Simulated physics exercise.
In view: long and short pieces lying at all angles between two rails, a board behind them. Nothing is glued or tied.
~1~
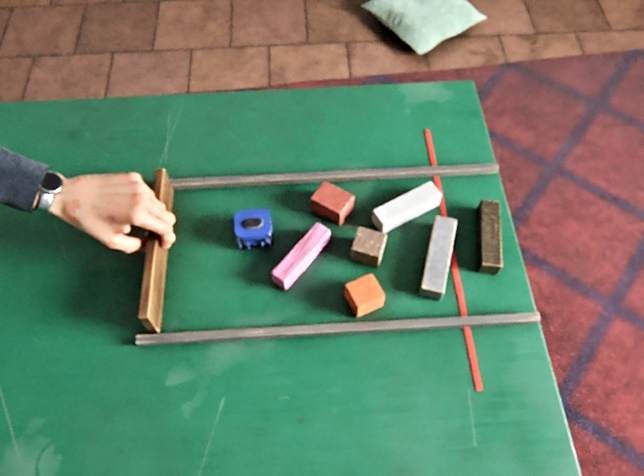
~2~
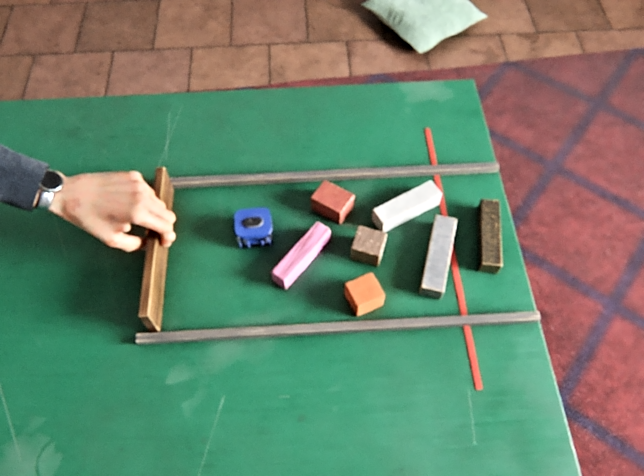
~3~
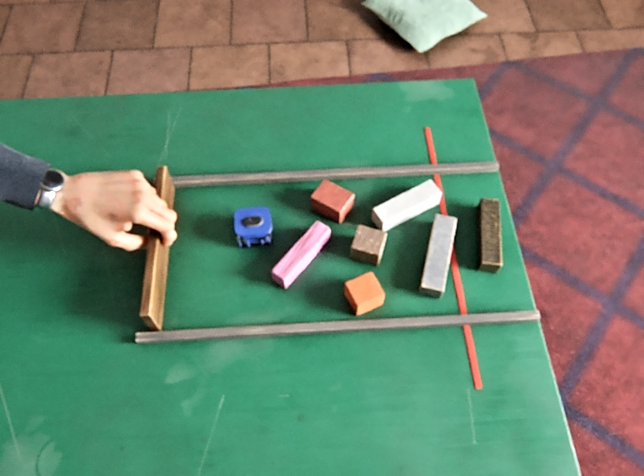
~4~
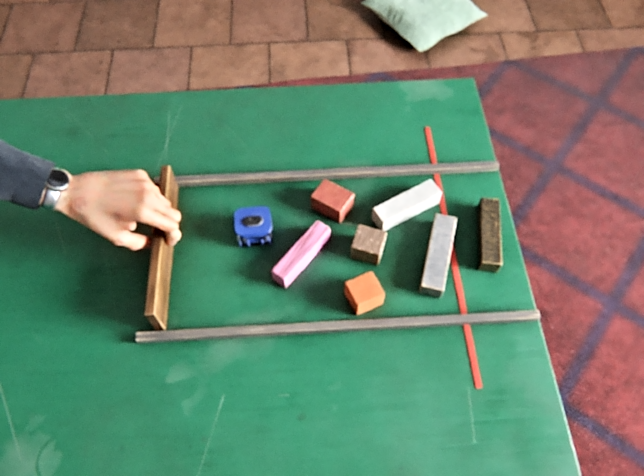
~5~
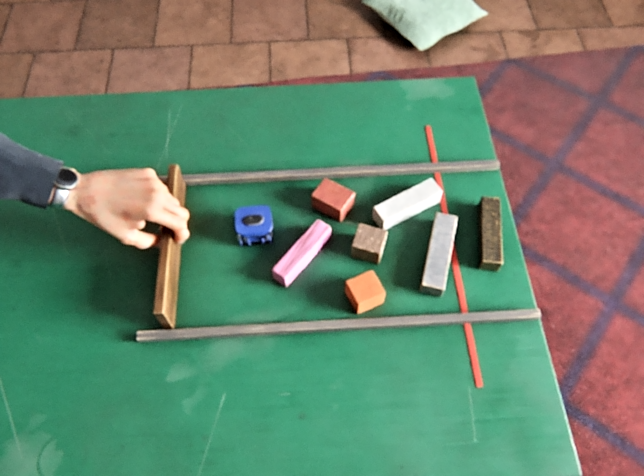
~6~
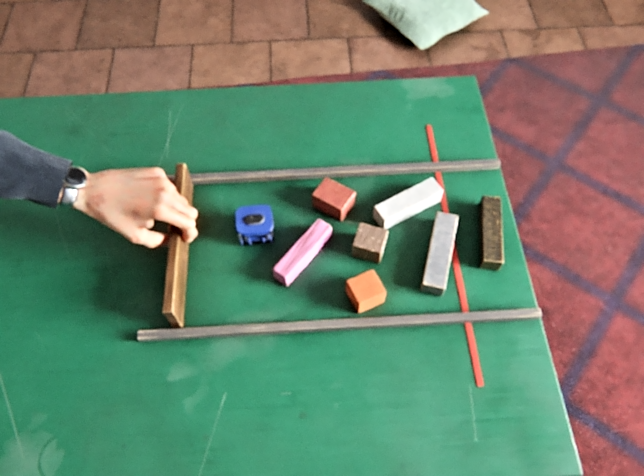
A hand holds a wooden board still, then slides it slightly right between two rails.
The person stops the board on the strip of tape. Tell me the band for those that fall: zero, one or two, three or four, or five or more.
The number that fall off is one or two.
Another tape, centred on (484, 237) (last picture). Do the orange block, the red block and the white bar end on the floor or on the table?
The orange block holds on; the red block is kept; the white bar drops off.
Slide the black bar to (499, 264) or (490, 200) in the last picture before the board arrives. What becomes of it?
Place by place, it falls; drops off.
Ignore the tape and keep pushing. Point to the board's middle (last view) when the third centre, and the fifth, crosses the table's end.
Near (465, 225) and (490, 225).
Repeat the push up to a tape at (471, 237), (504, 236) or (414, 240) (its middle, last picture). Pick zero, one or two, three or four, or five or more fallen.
One after another: Either three or four; 5 or more; none.
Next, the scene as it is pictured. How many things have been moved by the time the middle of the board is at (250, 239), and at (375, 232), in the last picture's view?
By then 1, and 7.
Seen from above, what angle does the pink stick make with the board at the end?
Roughly 40° out of line.
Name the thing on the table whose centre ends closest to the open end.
Foremost is the grey bar.
Soon after, none off yet; black bar at rest near (491, 232); grey bar at rest near (439, 253); white bar at rest near (408, 203).
Then, none off yet; black bar at rest near (491, 232); grey bar moved a little near (457, 256); white bar moved a little near (432, 194).
At rest, the number that fall off is one or two; fallen, black bar.
